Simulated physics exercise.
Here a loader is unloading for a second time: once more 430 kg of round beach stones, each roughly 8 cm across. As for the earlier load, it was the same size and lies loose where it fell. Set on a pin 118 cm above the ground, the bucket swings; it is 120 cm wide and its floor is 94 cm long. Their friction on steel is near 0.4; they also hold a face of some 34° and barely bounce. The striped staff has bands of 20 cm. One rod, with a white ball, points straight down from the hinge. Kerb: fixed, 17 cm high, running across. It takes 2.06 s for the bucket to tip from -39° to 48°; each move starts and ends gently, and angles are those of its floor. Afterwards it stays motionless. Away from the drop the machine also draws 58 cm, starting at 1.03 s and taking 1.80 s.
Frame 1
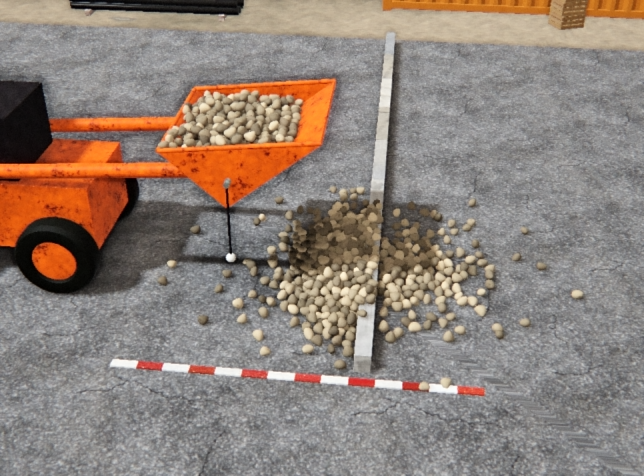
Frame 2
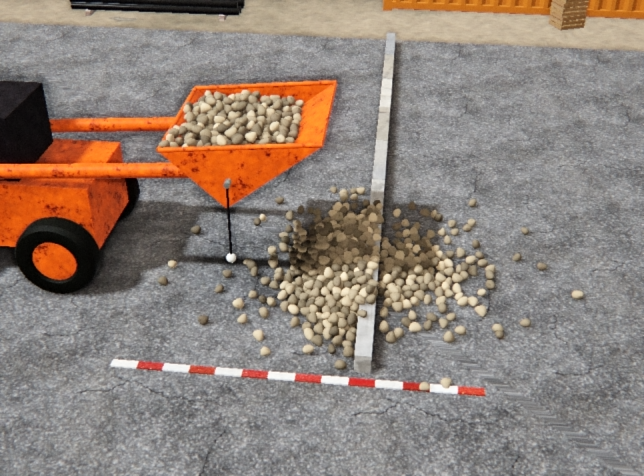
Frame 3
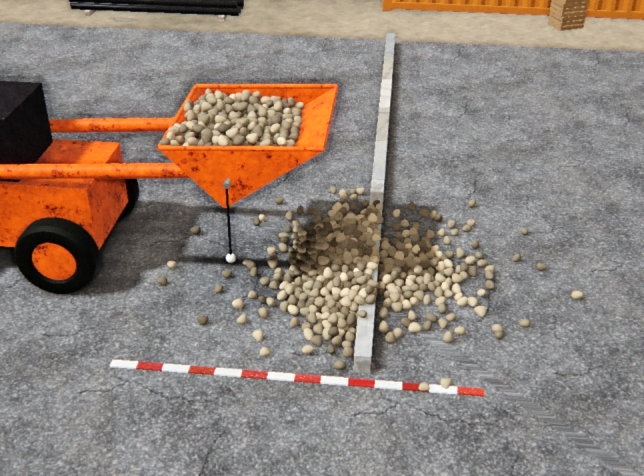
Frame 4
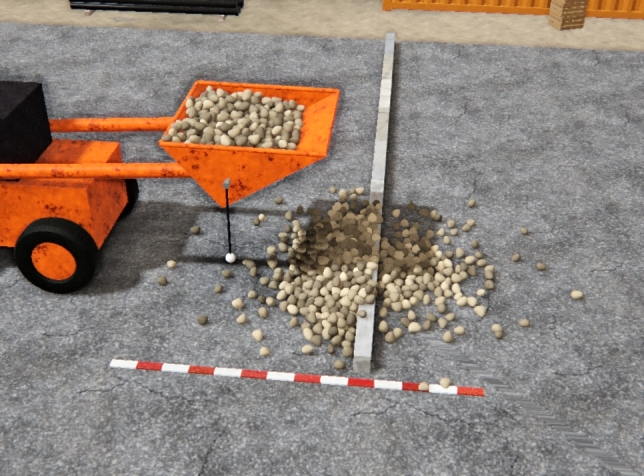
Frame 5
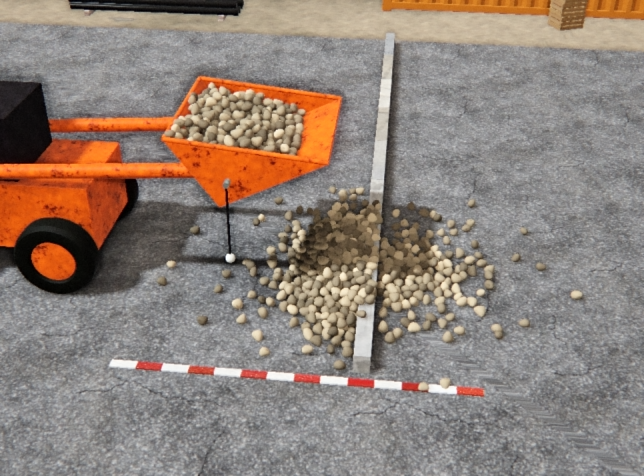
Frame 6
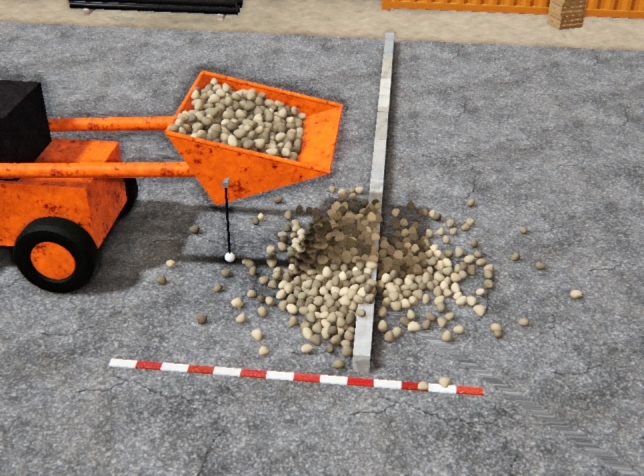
An orange bucket full of round stones tilts slowly down to the right above scattered stones.
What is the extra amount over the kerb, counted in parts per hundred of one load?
Close to 1 parts in a hundred.
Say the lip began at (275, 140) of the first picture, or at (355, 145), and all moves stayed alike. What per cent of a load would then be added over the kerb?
First place about 0 %, second about 15 %.
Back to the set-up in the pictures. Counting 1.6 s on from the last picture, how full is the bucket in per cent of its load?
I'd say about 0 per cent.
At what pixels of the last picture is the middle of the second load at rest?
They come to rest centred about (298, 254).
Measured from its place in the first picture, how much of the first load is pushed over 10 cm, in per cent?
10 %.
Then, 0.9 s after the last picture the floor is at 34°; in per cent of one load, 78 in the bucket, 94 on this side of the kerb, 28 over the kerb; the foremost stones are at (521, 286).
Then, 1.6 s after the last picture the floor is at 48°; in per cent of one load, 1 in the bucket, 170 on this side of the kerb, 29 over the kerb; the foremost stones are at (521, 286).
Then, 2.7 s after the last picture the floor is at 48°; in per cent of one load, 0 in the bucket, 170 on this side of the kerb, 29 over the kerb; the foremost stones are at (521, 286).
Then, 5.4 s after the last picture the floor is at 48°; in per cent of one load, 0 in the bucket, 170 on this side of the kerb, 29 over the kerb; the foremost stones are at (521, 286). Net gain over the kerb, 1.
